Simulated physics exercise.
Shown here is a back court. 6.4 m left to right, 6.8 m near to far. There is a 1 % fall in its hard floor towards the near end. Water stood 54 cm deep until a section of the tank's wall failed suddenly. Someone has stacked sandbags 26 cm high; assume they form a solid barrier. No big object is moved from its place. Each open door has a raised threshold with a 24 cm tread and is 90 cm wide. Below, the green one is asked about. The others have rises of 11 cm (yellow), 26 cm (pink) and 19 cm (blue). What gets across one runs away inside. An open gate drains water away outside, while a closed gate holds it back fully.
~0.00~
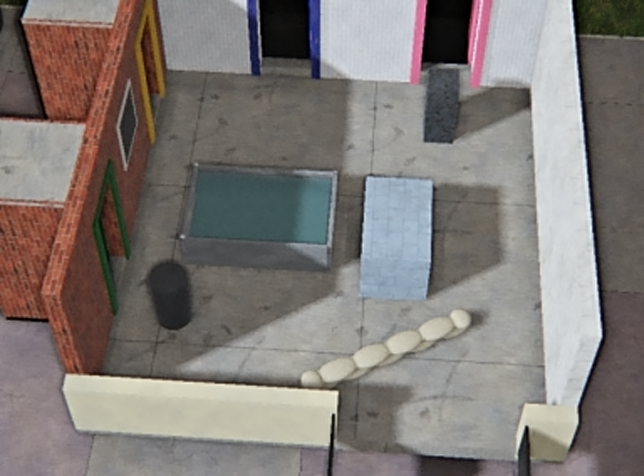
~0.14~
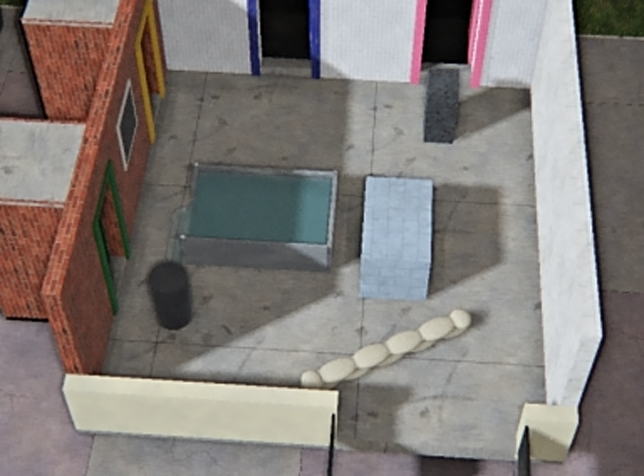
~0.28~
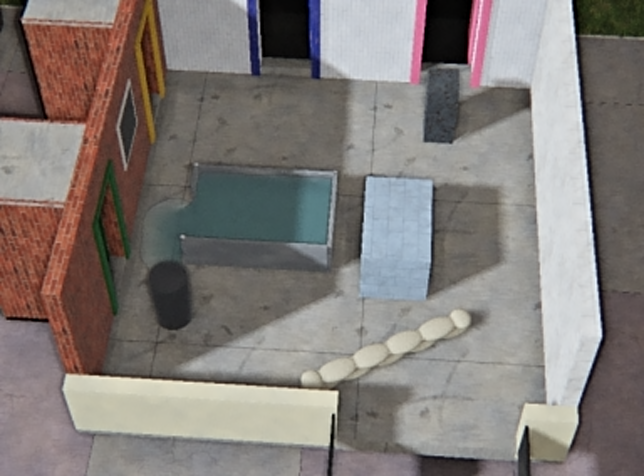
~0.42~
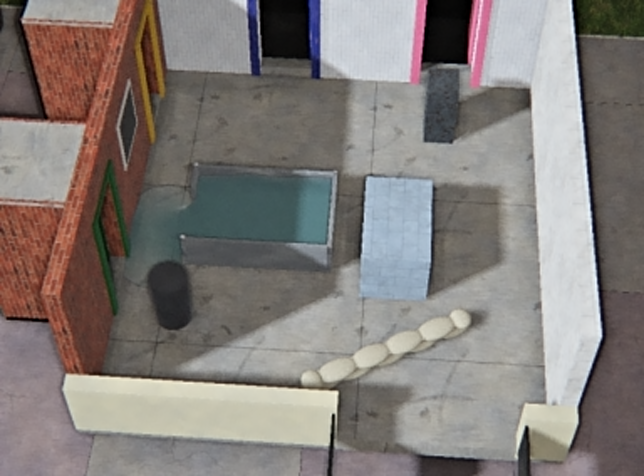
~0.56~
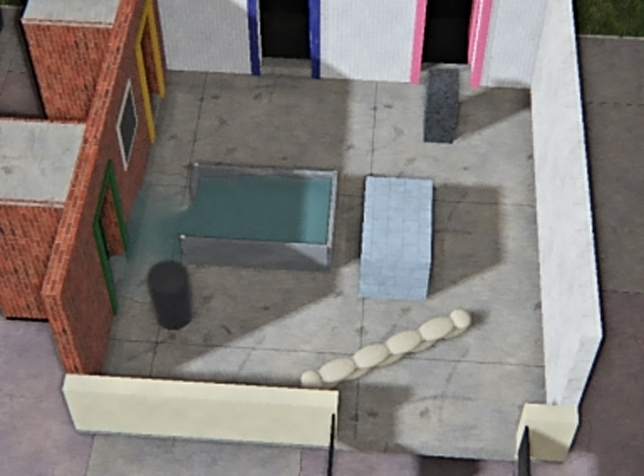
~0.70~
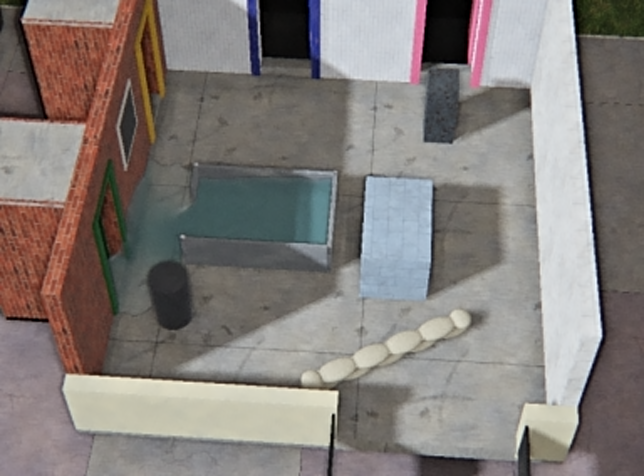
In a back court, water pours from a tank's left end and spreads to the green door.
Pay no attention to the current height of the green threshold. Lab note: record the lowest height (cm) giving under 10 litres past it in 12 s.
Lowest height: 26 cm.
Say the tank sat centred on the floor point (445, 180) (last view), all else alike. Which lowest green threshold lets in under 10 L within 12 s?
That setup calls for roughly 11.5 cm.
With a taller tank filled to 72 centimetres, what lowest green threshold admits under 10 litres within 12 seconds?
Required height: Approx. 36 cm.
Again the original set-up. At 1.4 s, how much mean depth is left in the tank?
I'd put it near 36 cm.
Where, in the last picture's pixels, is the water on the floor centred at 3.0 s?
Look at about (214, 237) in the last view.
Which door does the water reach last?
The answer is the pink door.
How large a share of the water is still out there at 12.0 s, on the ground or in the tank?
I'd estimate some 84 in a hundred.
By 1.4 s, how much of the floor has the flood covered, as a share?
Approximately 10 % of it.
After 1.4 s water covers 10 % of the floor, deepest (40 cm) near (132, 236); 21 cm at the green door, 36 litres in over its 7 cm threshold.
After 3.0 s water covers 30 % of the floor, deepest (26 cm) near (95, 407); 15 cm at the green door, 141 litres in over its 7 cm threshold.
After 12.0 s water covers 90 % of the floor, deepest (7 cm) near (95, 407); 4 cm at the green door, 195 litres in over its 7 cm threshold.
At the green door as built, the water arrived by 0.6 s and peaked near 21 cm at 1.4 s.
With a threshold of 21.5 cm, 25 litres would have come in within the 12 s; with 29 cm, 4 litres. So under 10 litres takes about 26 cm.
